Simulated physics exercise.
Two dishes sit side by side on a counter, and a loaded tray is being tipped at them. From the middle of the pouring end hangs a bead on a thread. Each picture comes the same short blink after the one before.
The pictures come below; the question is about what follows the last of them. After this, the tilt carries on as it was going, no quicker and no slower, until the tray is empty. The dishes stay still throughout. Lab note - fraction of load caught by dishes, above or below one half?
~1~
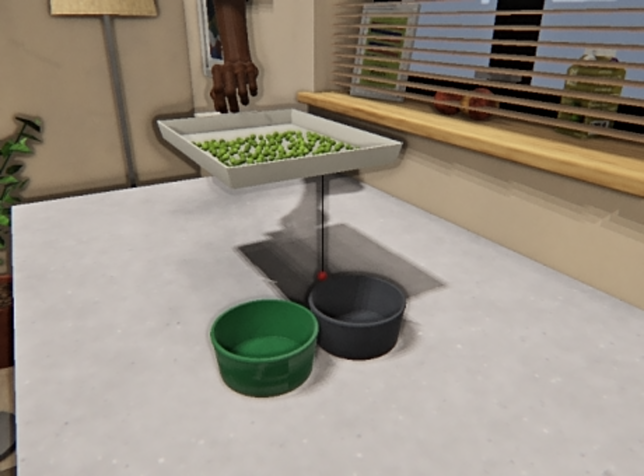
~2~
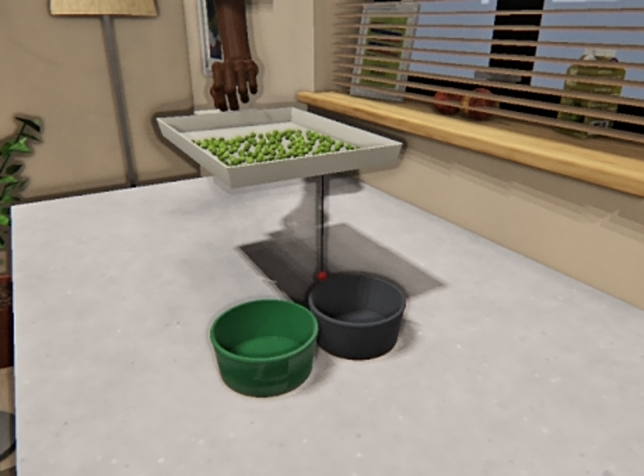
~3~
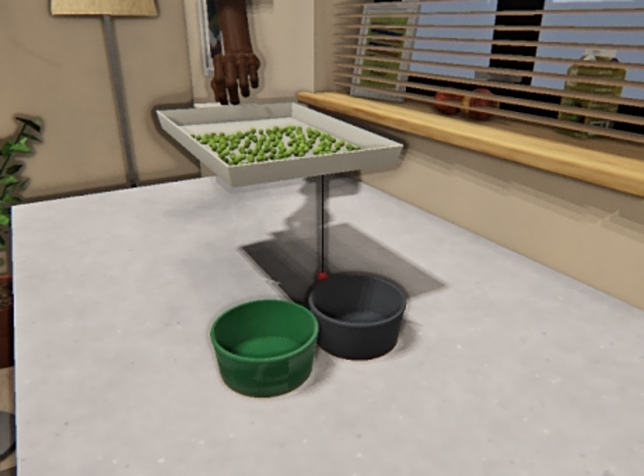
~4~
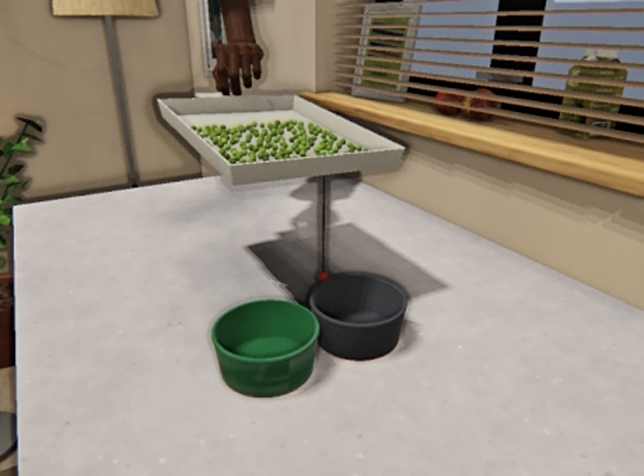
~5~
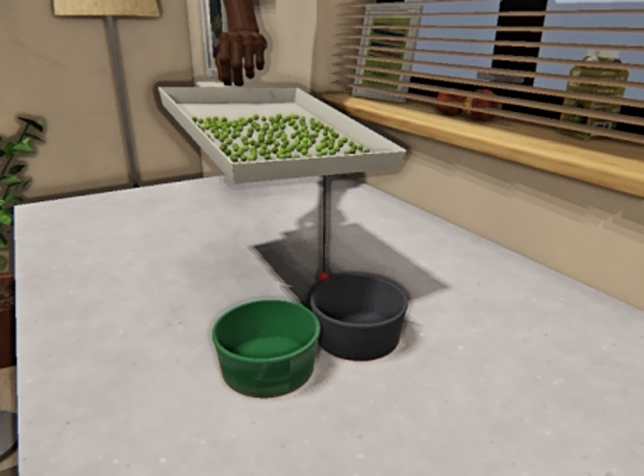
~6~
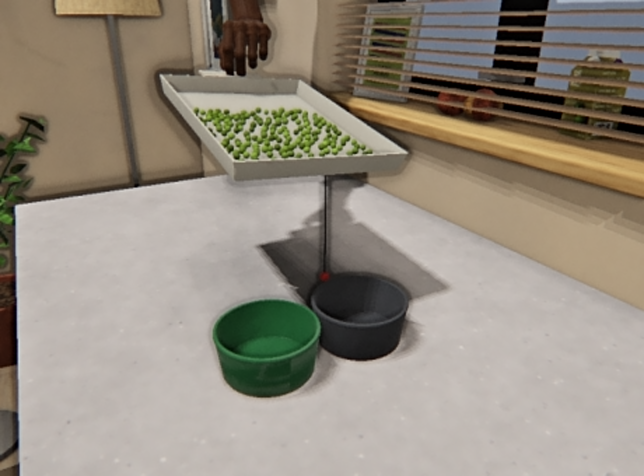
In the end the dishes save the lesser share of it.
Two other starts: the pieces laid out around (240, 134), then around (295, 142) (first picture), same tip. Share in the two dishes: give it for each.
30 % and 30 %.
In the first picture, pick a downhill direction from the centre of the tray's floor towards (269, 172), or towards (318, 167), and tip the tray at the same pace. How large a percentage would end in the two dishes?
Respectively 100 % and 70 %.
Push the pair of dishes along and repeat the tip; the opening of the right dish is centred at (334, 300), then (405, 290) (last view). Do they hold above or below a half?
Well, the minor share the first time and the bulk the second time.
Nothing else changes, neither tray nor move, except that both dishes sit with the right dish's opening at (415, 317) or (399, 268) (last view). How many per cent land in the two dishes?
Close to 20 in a hundred, then close to 80 in a hundred.
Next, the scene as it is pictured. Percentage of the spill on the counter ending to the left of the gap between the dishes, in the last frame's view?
Roughly 0 in a hundred.
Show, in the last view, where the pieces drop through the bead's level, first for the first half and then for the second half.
The first part passes (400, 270); everything after passes (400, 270).
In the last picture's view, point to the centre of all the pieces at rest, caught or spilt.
I'd place the middle at about (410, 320).
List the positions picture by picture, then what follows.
The first frame shows corners of the pouring end at (231, 166) and (396, 143), level; middle of the load at (270, 153), dried peas; left dish at (289, 372); right dish at (385, 336); bead on its thread at (322, 276).
The second frame shows corners of the pouring end at (231, 166) and (396, 143), level; middle of the load at (270, 152).
The third frame shows corners of the pouring end at (231, 165) and (397, 145), tipped barely, lowest at the right corner; middle of the load at (270, 149).
The fourth frame shows corners of the pouring end at (233, 163) and (399, 147), tipped a little, lowest at the right corner; middle of the load at (271, 145).
The fifth frame shows corners of the pouring end at (235, 161) and (401, 149), tipped a little, lowest at the right corner; middle of the load at (273, 141).
The sixth frame shows corners of the pouring end at (237, 159) and (402, 151), tipped a little, lowest at the right corner; middle of the load at (275, 137); left dish at (291, 372); right dish at (387, 337).
Soon, tray tipped steeply; all on the tray.
A while on, tray tipped right over; nearly all on the tray; a stray few outside both; a small part in the air.
Towards the end, tray tipped past a quarter turn; about a third in the right dish; about two thirds outside both.
Finally, tray tipped past a quarter turn; none in the left dish; about a third in the right dish; about two thirds outside both.
